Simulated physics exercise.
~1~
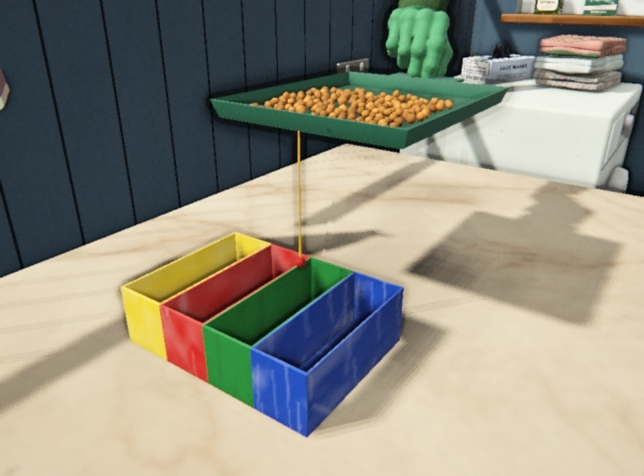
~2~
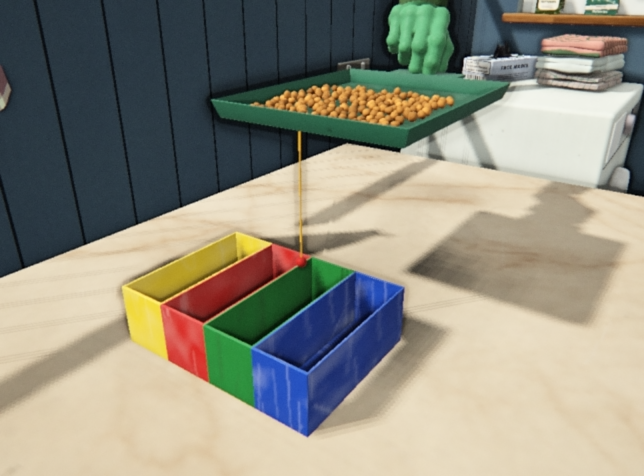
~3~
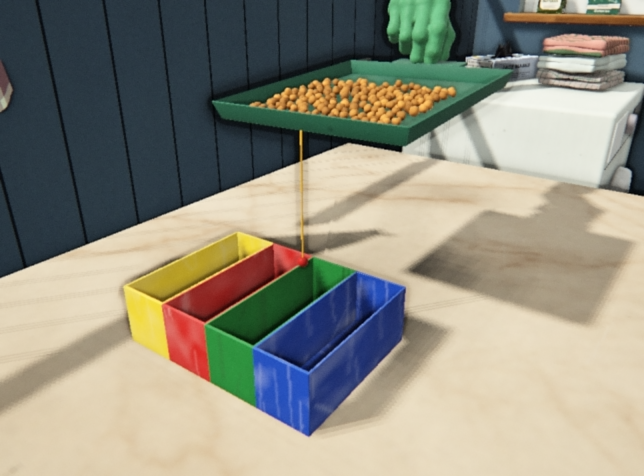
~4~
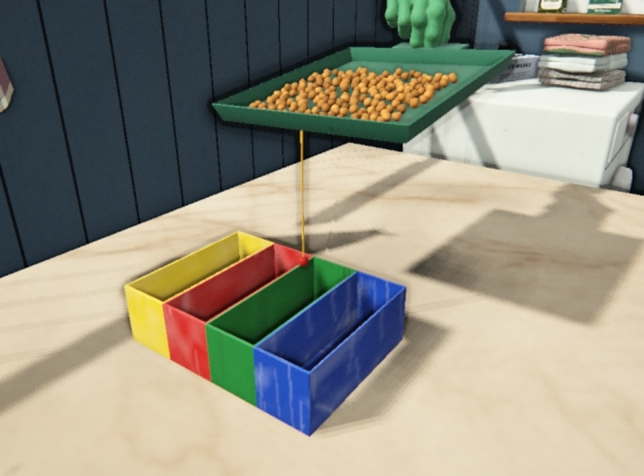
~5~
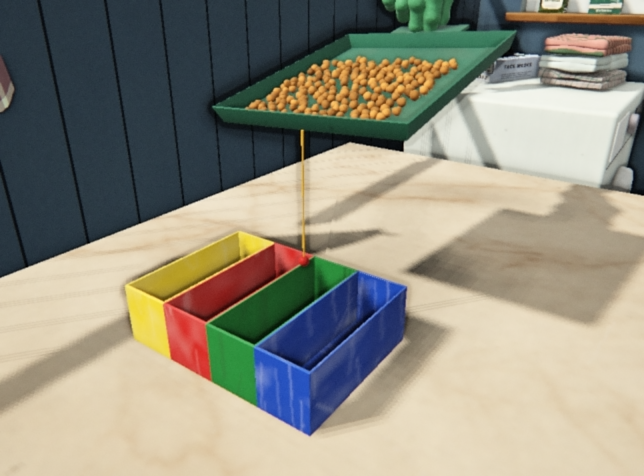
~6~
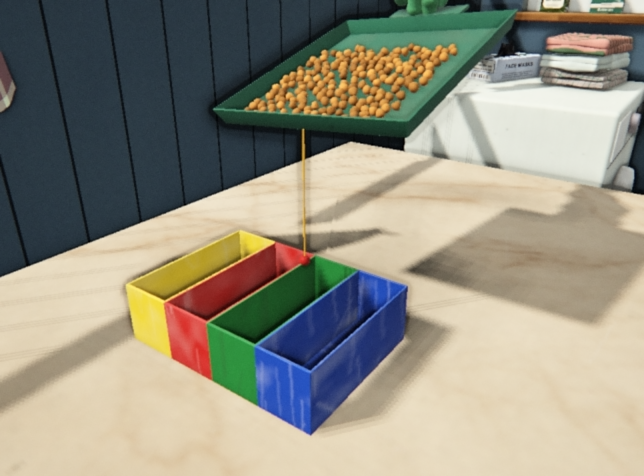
A green rimmed tray of roasted chickpeas slowly tilts above a pale marble-patterned table, its far side rising and its near edge dipping slightly left, seen from above at an angle. A green hand behind it shifts upward, mostly leaving view, as the chickpeas spread slightly. Below a thread with a small red bead, the yellow, red, green and blue box stays put, while the camera barely drifts.
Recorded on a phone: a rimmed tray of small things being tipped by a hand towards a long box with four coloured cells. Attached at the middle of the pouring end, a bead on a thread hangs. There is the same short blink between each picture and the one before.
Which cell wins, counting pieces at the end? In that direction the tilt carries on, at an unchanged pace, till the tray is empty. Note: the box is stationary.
The yellow cell wins.
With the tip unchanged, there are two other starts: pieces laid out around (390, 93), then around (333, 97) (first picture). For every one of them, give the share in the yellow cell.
Try 1: 50 %; try 2: 60 %.
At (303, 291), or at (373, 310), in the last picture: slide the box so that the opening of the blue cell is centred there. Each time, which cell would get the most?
With the first placing it's the red cell, with the second it's the cell in yellow.
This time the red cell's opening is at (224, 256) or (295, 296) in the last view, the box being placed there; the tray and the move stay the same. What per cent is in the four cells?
It would be roughly 100 per cent in the first placement and roughly 40 per cent in the second.
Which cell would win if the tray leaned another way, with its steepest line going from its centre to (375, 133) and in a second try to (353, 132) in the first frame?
Try 1 - the cell in blue / try 2 - the cell in blue.
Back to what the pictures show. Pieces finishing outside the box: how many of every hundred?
About 0 %.
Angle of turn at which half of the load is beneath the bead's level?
I'd say close to 110 degrees.
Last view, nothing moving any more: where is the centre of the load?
Roughly at (211, 320).
Shortly afterwards, tray tipped steeply; all but a few on the tray; only a few falling or outside the box.
Next, tray tipped right over; all but a few on the tray; only a few in the red cell; only a few in the yellow cell; only a few falling or outside the box.
Some moments later, tray tipped past a quarter turn; near half in the yellow cell; near a third in the red cell; a little in the green cell; only a few in the blue cell; only a few falling or outside the box.
In the end, tray tipped past a quarter turn; near half in the yellow cell; near a third in the red cell; a little in the green cell; only a few in the blue cell; only a few outside the box.
